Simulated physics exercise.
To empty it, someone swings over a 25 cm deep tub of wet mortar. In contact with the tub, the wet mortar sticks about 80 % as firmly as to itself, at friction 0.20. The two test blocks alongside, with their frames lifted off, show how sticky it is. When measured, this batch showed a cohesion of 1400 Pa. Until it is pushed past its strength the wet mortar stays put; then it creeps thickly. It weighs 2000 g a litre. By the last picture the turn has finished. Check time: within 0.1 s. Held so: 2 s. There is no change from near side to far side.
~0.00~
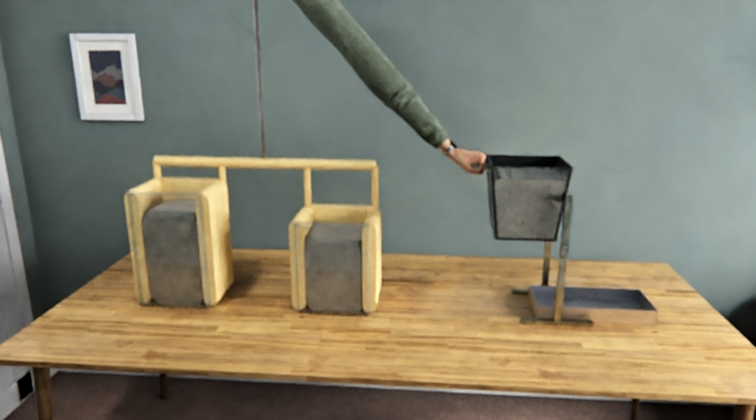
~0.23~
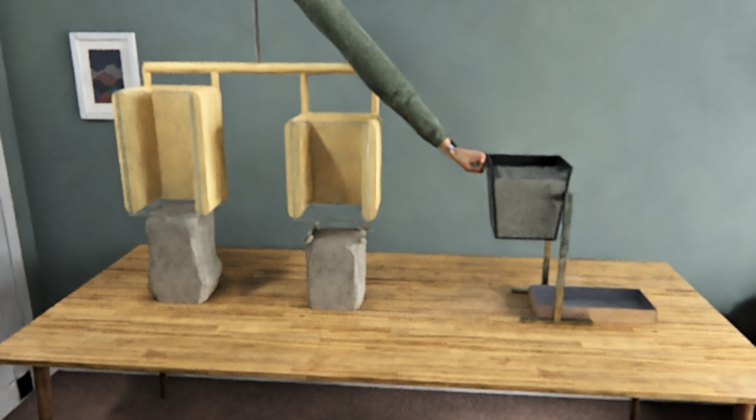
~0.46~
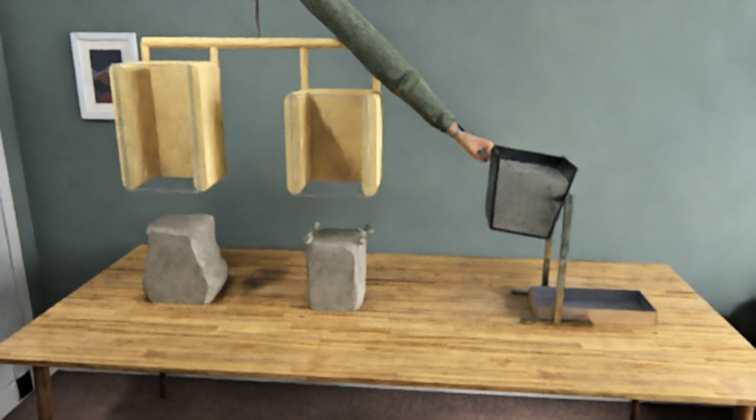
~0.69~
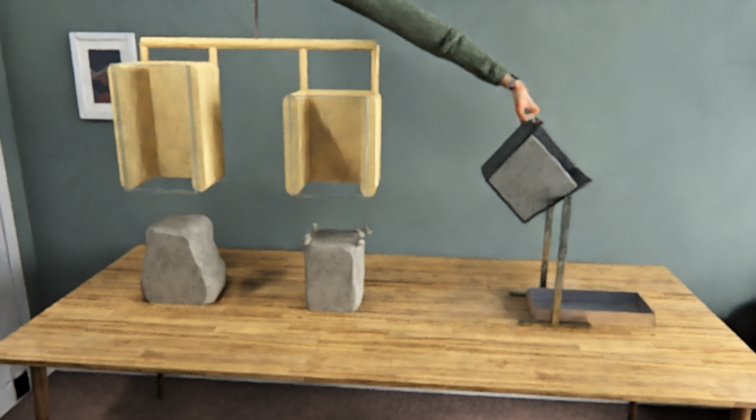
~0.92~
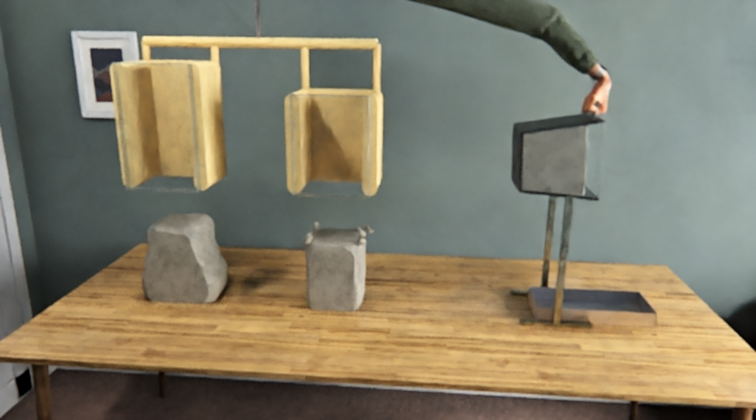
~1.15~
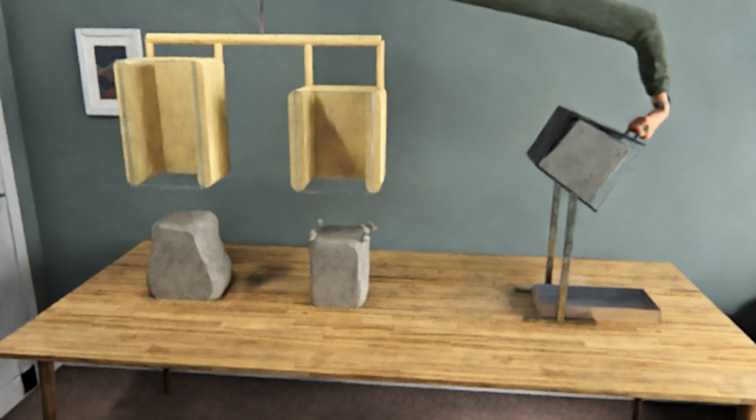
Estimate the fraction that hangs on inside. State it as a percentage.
I would say roughly 0 per cent.
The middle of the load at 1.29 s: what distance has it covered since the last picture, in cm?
Close to 7 centimetres.
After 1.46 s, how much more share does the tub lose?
That comes to some 16 per cent of the load.
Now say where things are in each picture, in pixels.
Handle-side rim at (493, 166), tilt 0 degrees; top of the wet mortar at (555, 180); blocks stand 35 cm, 27 cm (left to right), in the first frame.
Handle-side rim at (493, 165), tilt 0 degrees; top of the wet mortar at (555, 179); blocks stand 33 cm, 27 cm (left to right), in the second frame.
Handle-side rim at (500, 155), tilt 9 degrees; top of the wet mortar at (505, 170); blocks stand 30 cm, 27 cm (left to right), in the third frame.
Handle-side rim at (543, 124), tilt 47 degrees; top of the wet mortar at (531, 138); blocks stand 30 cm, 27 cm (left to right), in the fourth frame.
Handle-side rim at (604, 123), tilt 87 degrees; top of the wet mortar at (582, 127); blocks stand 30 cm, 27 cm (left to right), in the fifth frame.
Handle-side rim at (643, 147), tilt 119 degrees; top of the wet mortar at (578, 121); blocks stand 30 cm, 27 cm (left to right), in the sixth frame.
After 1.29 s, the tub is at 119 degrees and holds 80 %.
After 1.46 s, the tub is at 119 degrees and holds 15 %.
After 1.63 s, the tub is at 119 degrees and holds 0 %.
After 1.80 s, the tub is at 119 degrees and holds 0 %.
After 3.15 s, at the end, the tub is at 119 degrees and holds 0 %.
